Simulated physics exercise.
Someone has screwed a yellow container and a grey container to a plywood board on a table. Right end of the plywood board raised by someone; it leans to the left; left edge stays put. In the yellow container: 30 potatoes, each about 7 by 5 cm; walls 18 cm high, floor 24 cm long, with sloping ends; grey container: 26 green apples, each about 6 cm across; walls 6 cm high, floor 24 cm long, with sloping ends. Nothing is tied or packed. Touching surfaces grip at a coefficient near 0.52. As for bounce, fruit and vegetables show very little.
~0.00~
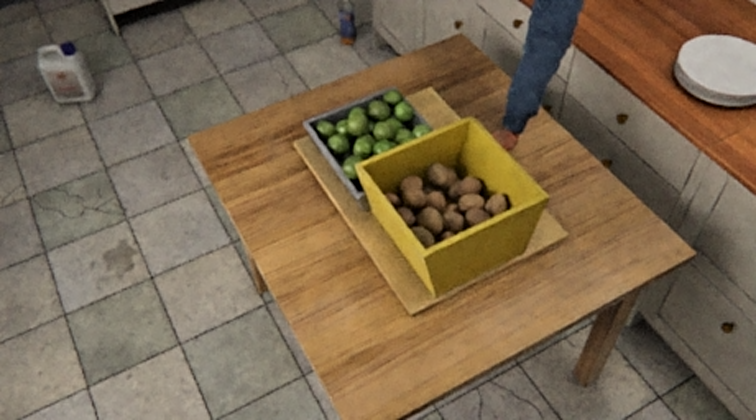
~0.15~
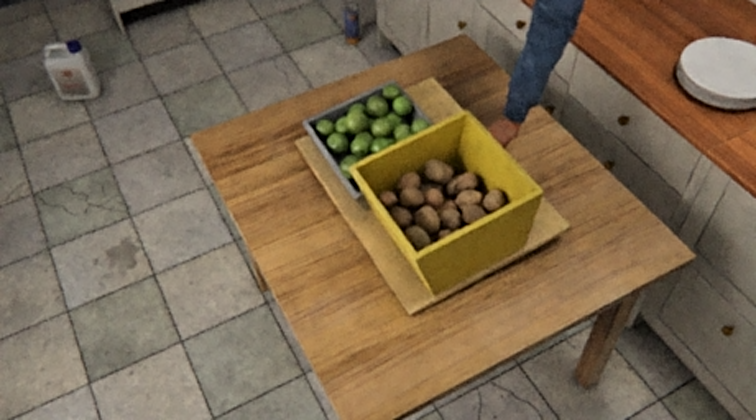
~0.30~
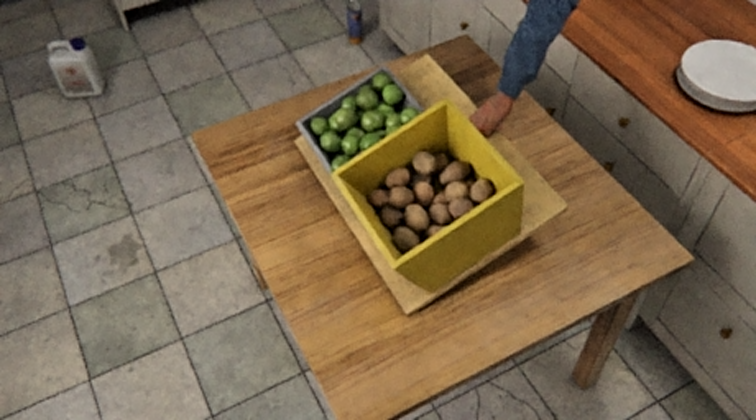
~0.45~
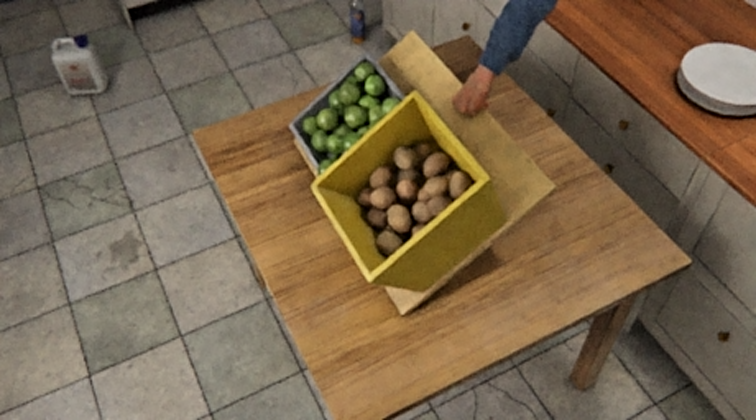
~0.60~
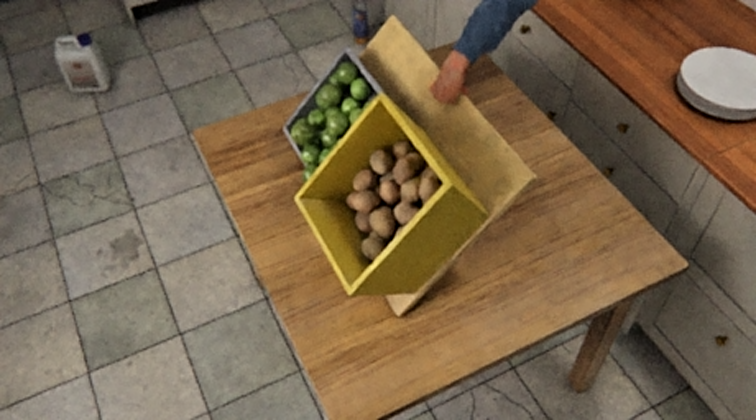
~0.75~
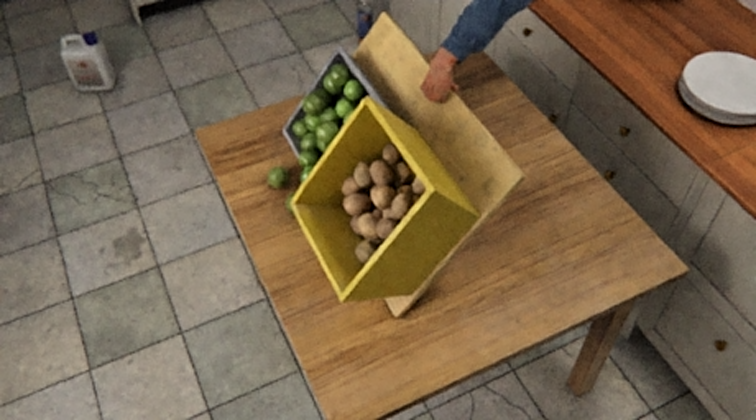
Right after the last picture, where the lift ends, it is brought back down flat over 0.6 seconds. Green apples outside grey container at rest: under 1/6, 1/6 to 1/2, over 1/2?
I'd say it will hang on to half to five sixths of them.
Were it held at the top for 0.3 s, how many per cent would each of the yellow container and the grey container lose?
With that change, yellow container sheds 0 percent and grey container sheds 30 percent.
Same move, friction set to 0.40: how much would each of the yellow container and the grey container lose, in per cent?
Then the yellow container sheds 0 per cent, while the grey container sheds 30 per cent.
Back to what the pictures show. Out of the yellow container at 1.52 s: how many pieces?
At that moment the yellow container count out stands near 0.
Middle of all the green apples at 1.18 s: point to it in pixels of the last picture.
Somewhere around pixel (360, 152).
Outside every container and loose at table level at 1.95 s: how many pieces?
I'd put it at close to 3.
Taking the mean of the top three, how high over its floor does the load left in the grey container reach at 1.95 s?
Height: Roughly 8 cm.
After 0.94 s, tilt 38°; the yellow container has all 30 and the grey container is down by 6 of 26.
After 1.18 s, tilt 10°; the yellow container has all 30 and the grey container is down by 7 of 26.
After 1.52 s, tilt 0°; the yellow container has all 30 and the grey container is down by 7 of 26.
Final count (at 1.95 s), the yellow container has all 30 and the grey container is down by 7 of 26. Asked share, 7 of 26, 27 per cent.
